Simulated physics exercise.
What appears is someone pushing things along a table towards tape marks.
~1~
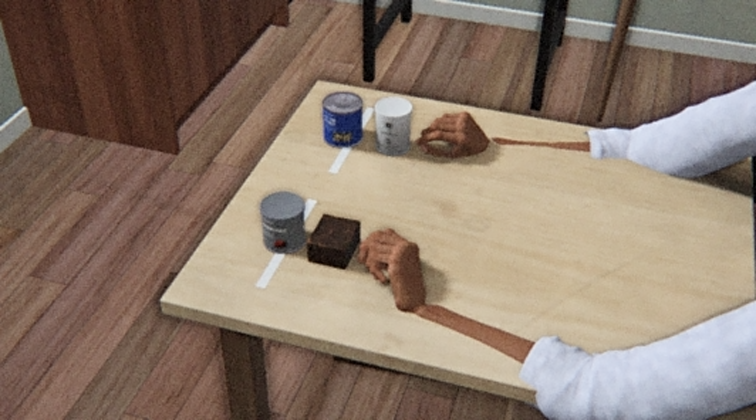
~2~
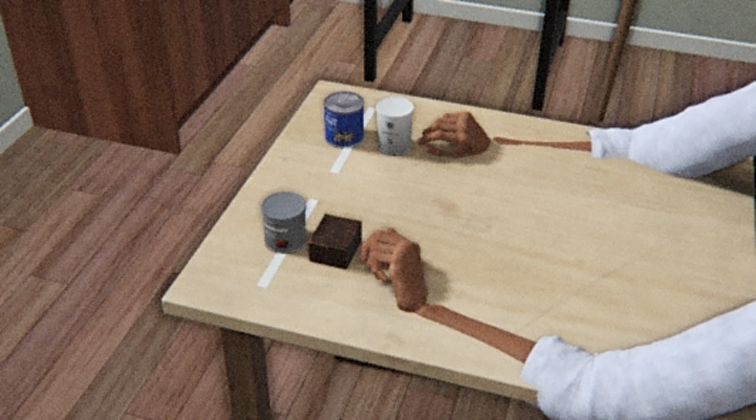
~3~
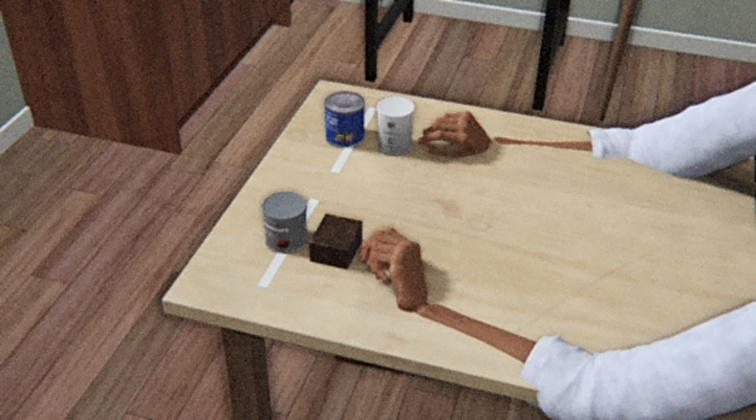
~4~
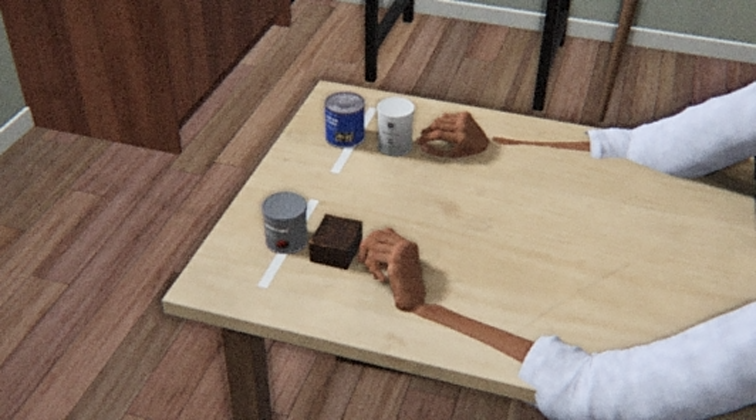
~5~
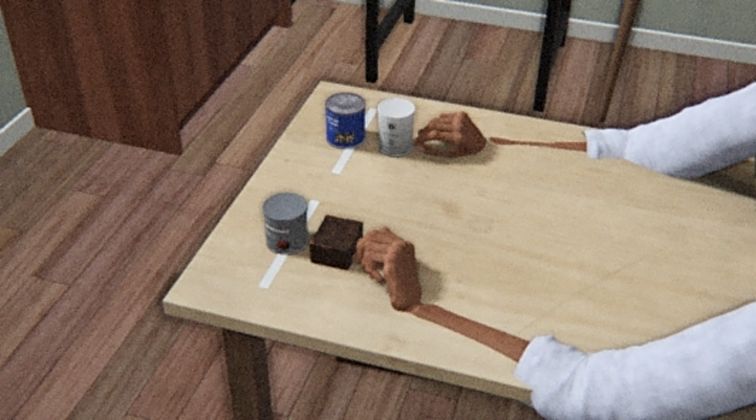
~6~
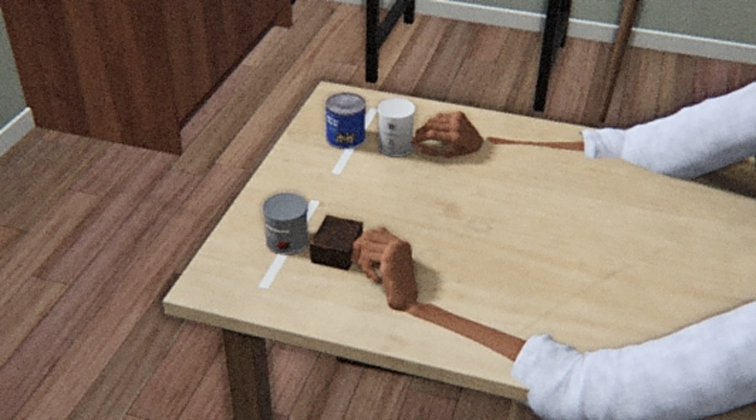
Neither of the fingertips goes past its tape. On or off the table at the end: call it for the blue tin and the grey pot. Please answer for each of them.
Calls: Blue tin on, grey pot on.
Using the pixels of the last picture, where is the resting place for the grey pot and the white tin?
The grey pot ends at (228, 212) and the white tin at (335, 117).
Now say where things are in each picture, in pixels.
The first picture shows blue tin (343, 120); grey pot (284, 223); white tin (393, 127).
The second picture shows grey pot (284, 223); black block (335, 241).
The third picture shows blue tin (345, 119); white tin (395, 127).
The fourth picture shows grey pot (285, 223); black block (336, 241).
The fifth picture shows blue tin (345, 121); white tin (396, 128).
The sixth picture shows blue tin (346, 121); grey pot (286, 224); black block (337, 242).
Then, 0.66 s on from there, blue tin displaced a little near (331, 118); grey pot displaced a little near (264, 219).
Then, 1.10 s on from there, blue tin displaced about its own width near (310, 114); grey pot displaced about its own width near (240, 214).
In the end, the blue tin remains on top, near (299, 112); the grey pot remains on top, near (228, 212).
